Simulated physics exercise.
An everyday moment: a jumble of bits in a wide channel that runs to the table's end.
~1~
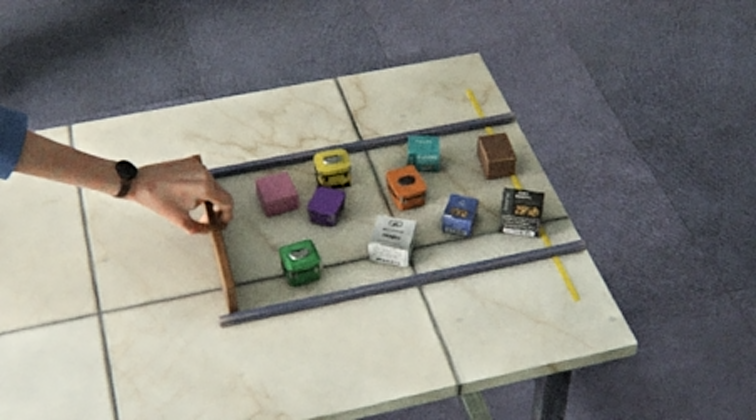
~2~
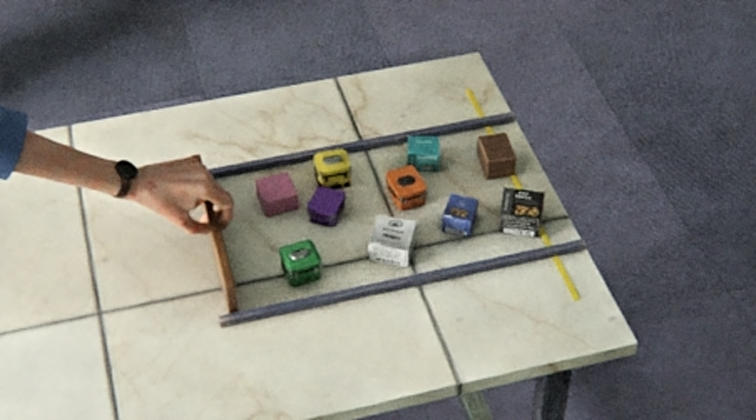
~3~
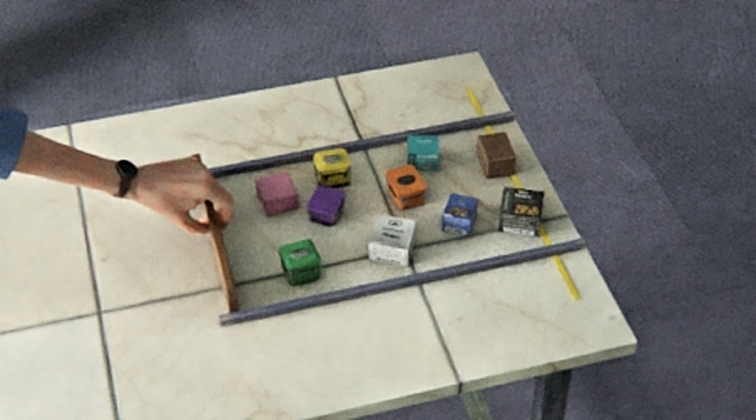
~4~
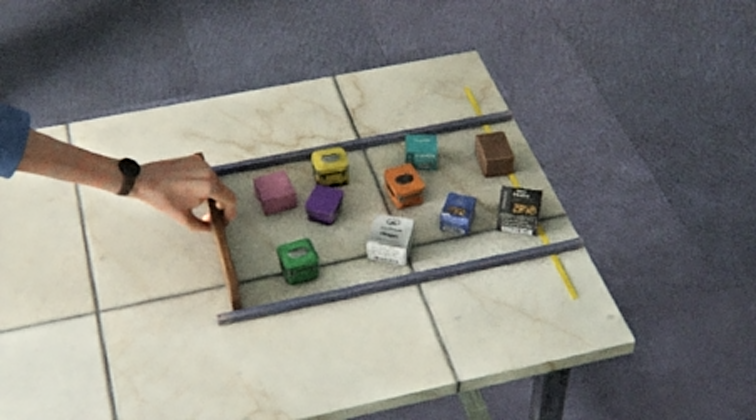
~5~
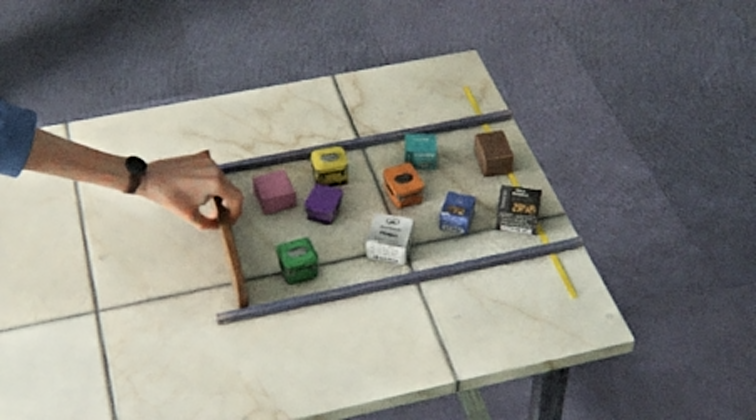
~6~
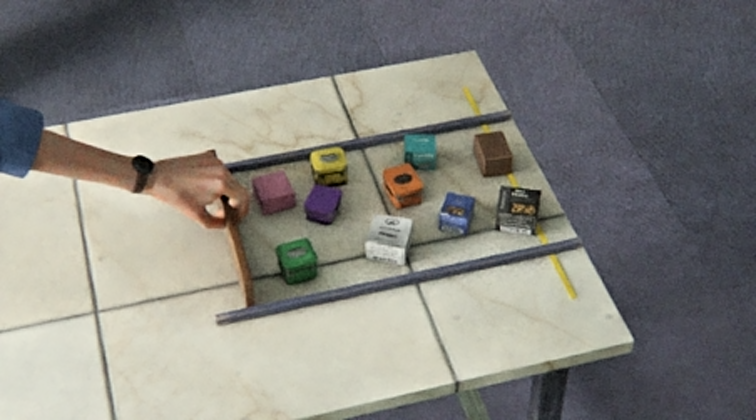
A hand slides a wooden board slightly right between two rails on a tiled tabletop, while the scattered colourful boxes stay still.
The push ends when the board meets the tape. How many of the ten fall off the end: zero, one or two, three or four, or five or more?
As it turns out, the number that fall off is five or more.
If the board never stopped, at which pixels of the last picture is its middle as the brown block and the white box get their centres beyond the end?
Near (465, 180) and (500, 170).
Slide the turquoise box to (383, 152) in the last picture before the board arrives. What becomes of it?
From there it drops off.
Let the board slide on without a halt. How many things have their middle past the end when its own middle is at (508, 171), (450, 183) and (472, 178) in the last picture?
The counts: 7, 0 and 3.
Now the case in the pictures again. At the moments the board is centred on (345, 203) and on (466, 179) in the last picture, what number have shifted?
5 and 10.
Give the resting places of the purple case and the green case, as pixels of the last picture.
The purple case stops around (528, 172); the green case around (551, 211).
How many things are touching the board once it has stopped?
The number is 3.
Soon after, none off yet; brown block at rest near (493, 154); black box at rest near (518, 210); blue box at rest near (457, 213).
Then, none off yet; brown block moved a little near (504, 152); black box moved a little near (540, 209); blue box moved well along near (506, 184).
At rest, the number that fall off is five or more; fallen, yellow case, white box, orange case, turquoise box, blue box, black box and brown block.
